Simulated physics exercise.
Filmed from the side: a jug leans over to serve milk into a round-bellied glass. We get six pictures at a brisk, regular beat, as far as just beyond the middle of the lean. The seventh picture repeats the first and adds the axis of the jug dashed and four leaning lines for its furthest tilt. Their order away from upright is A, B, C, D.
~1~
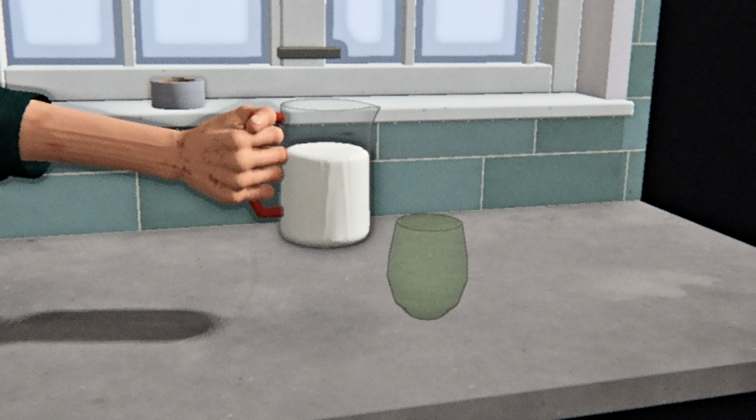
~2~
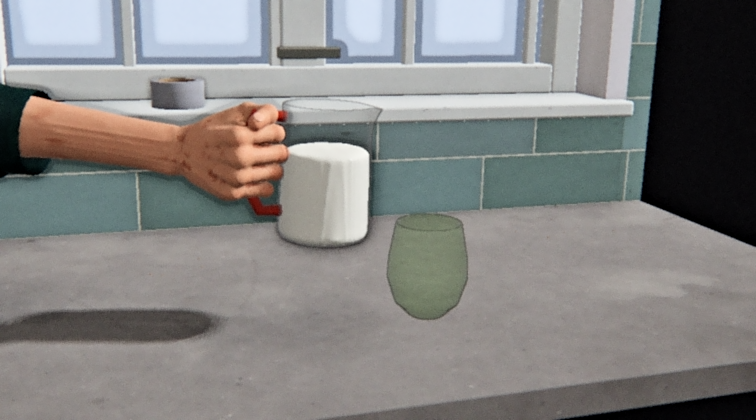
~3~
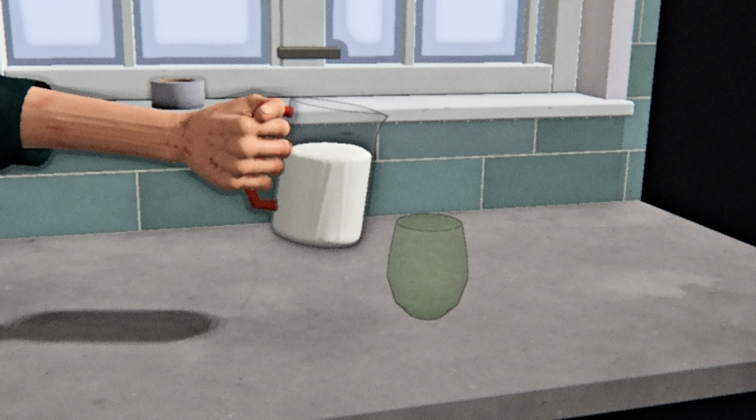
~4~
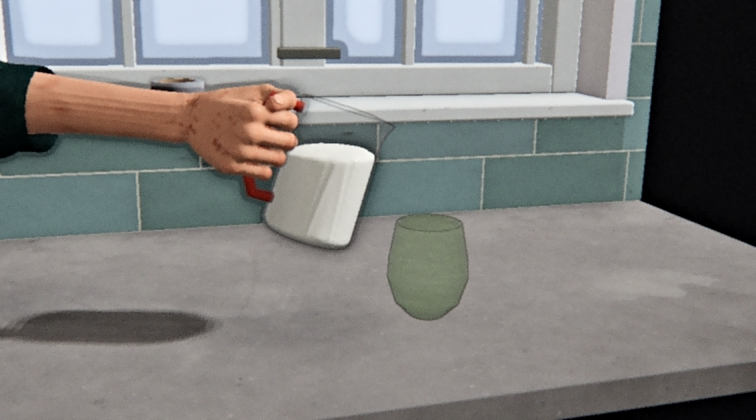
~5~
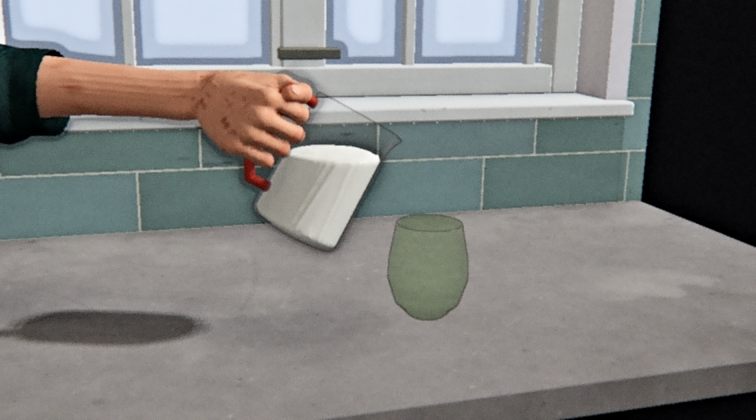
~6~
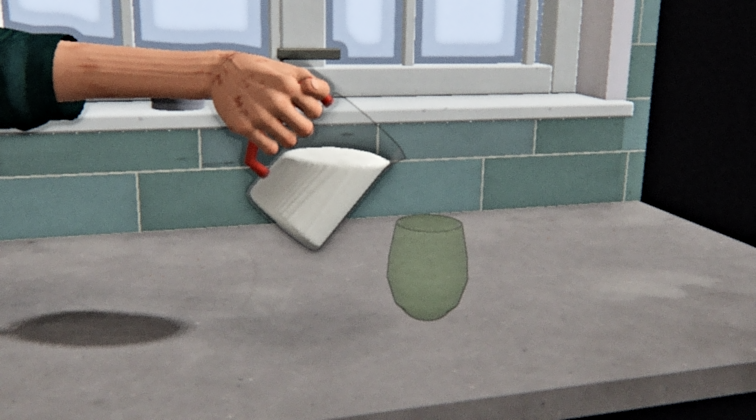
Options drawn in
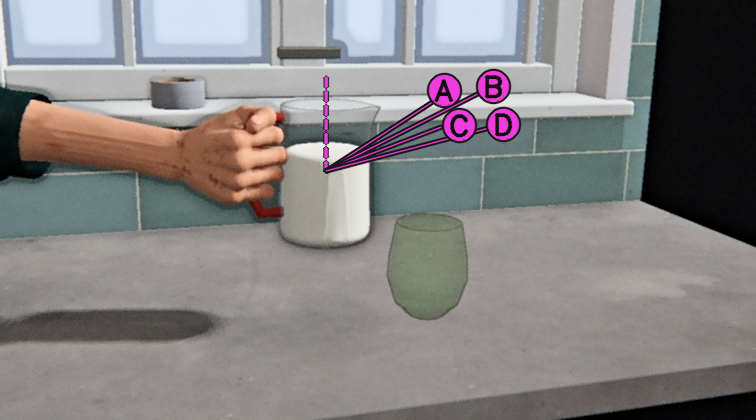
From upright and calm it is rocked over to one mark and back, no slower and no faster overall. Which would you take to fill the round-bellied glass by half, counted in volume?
D.
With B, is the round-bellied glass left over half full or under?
Under half.
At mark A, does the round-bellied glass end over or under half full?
Under half.
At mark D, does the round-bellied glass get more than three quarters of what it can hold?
No, less.
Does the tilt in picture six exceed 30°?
Yes.
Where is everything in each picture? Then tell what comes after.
In the first picture, upright, lip at (378, 106); rim of the round-bellied glass round (429, 222); nothing has left yet.
In the second picture, tipped about 2°, lip at (380, 108); nothing has left yet.
In the third picture, tipped about 8°, lip at (386, 115); nothing has left yet.
In the fourth picture, tipped about 18°, lip at (393, 126); nothing has left yet.
In the fifth picture, tipped about 29°, lip at (400, 140); nothing has left yet.
In the sixth picture, tipped about 42°, lip at (403, 157); nothing has left yet.
On the marked copy, A at (431, 102); B at (477, 93); C at (441, 127); D at (486, 128).
Choosing A, the round-bellied glass ends with about 14 % of what it can hold.
Choosing B, the round-bellied glass ends with about 24 % of what it can hold.
Choosing C, the round-bellied glass ends with about 38 % of what it can hold.
Choosing D, the round-bellied glass ends with about 50 % of what it can hold; 3 % of the milk is spilt.
